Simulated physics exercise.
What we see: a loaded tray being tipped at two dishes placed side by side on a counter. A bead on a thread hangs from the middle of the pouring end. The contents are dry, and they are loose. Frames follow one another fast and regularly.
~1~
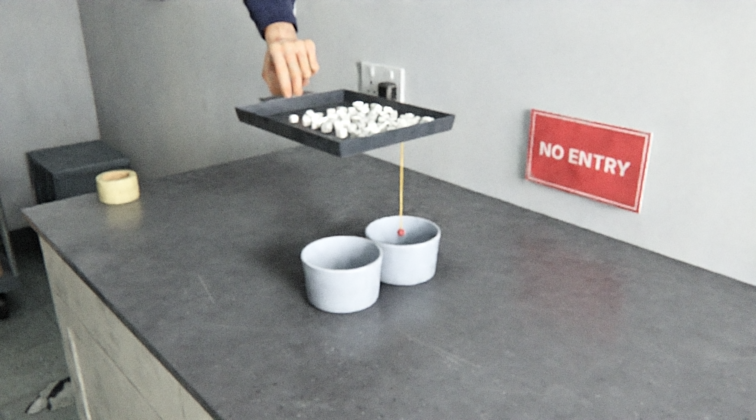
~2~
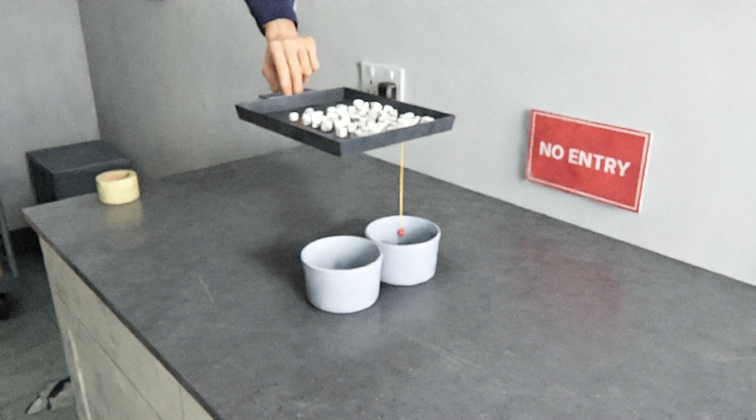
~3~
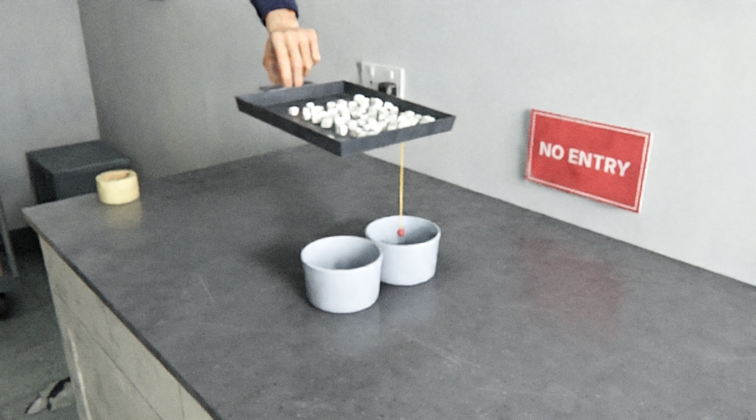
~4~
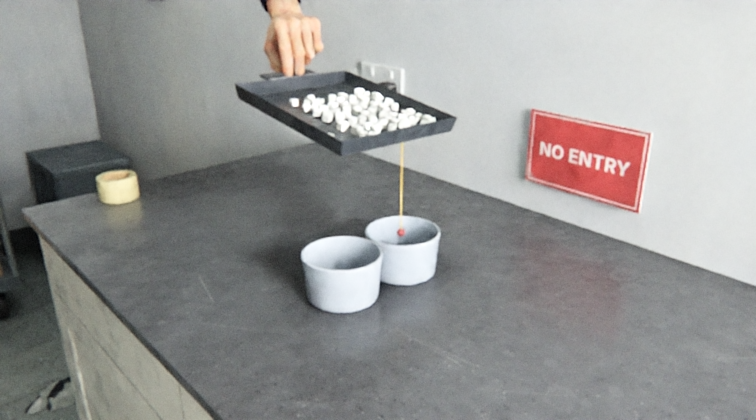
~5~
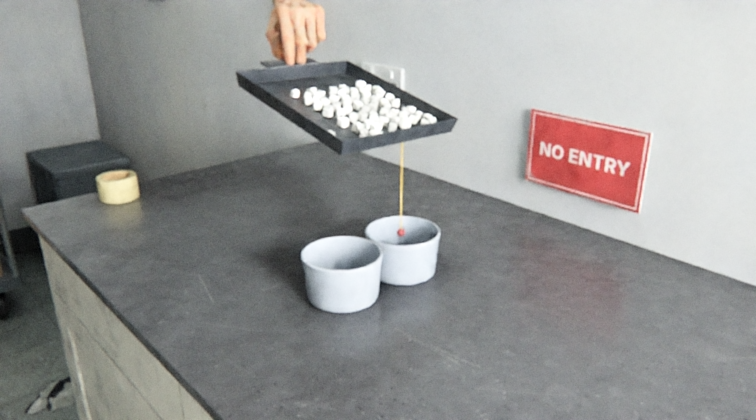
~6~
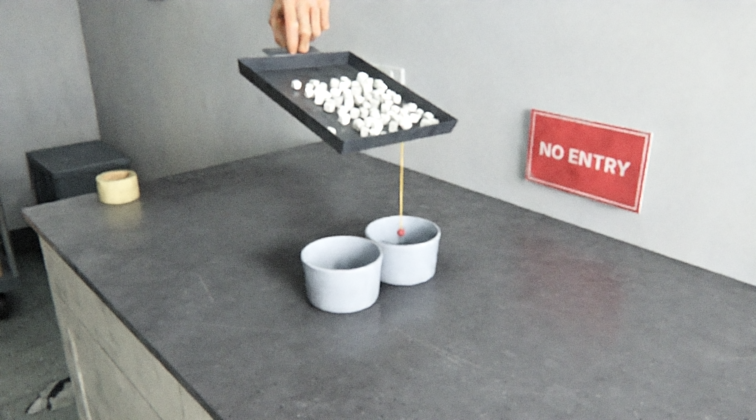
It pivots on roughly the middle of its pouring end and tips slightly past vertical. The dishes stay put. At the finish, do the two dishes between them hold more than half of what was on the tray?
No.
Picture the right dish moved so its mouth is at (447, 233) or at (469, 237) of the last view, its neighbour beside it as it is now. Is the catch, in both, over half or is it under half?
At the first place the smaller part, at the second most of it.
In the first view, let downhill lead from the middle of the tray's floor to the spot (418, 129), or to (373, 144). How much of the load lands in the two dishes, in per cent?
Respectively close to 20 and 10 in a hundred.
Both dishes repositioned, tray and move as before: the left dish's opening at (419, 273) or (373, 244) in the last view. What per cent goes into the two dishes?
About 80 per cent, then about 0 per cent.
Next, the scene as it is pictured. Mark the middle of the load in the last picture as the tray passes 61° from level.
The middle of the pieces shows up near (411, 115).
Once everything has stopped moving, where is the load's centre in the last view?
I'd put the middle somewhere around (470, 294).
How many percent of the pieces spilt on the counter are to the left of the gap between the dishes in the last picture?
About 0 %.
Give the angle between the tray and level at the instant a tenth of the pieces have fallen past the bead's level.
Close to 100 degrees, I reckon.
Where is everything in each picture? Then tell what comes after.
Corners of the pouring end at (341, 141) and (452, 115), level; middle of the load at (356, 120), sugar cubes; left dish at (367, 284); right dish at (428, 258); bead on its thread at (401, 232), in the first frame.
Corners of the pouring end at (341, 141) and (452, 115), level; middle of the load at (356, 119), in the second frame.
Corners of the pouring end at (341, 140) and (452, 116), tipped barely, lowest at the right corner; middle of the load at (356, 116), in the third frame.
Corners of the pouring end at (342, 140) and (453, 117), tipped a little, lowest at the right corner; middle of the load at (357, 110), in the fourth frame.
Corners of the pouring end at (343, 139) and (454, 118), tipped a little, lowest at the right corner; middle of the load at (358, 105), in the fifth frame.
Corners of the pouring end at (344, 139) and (455, 119), tipped clearly, lowest at the right corner; middle of the load at (365, 106); left dish at (367, 284); right dish at (428, 258), in the sixth frame.
Soon, tray tipped steeply; nearly all on the tray; a stray few in the air.
A while on, tray tipped right over; nearly all on the tray; a small part outside both; a stray few in the air.
Towards the end, tray tipped past a quarter turn; all outside both.
Finally, tray tipped past a quarter turn; none in the left dish; none in the right dish; all outside both.
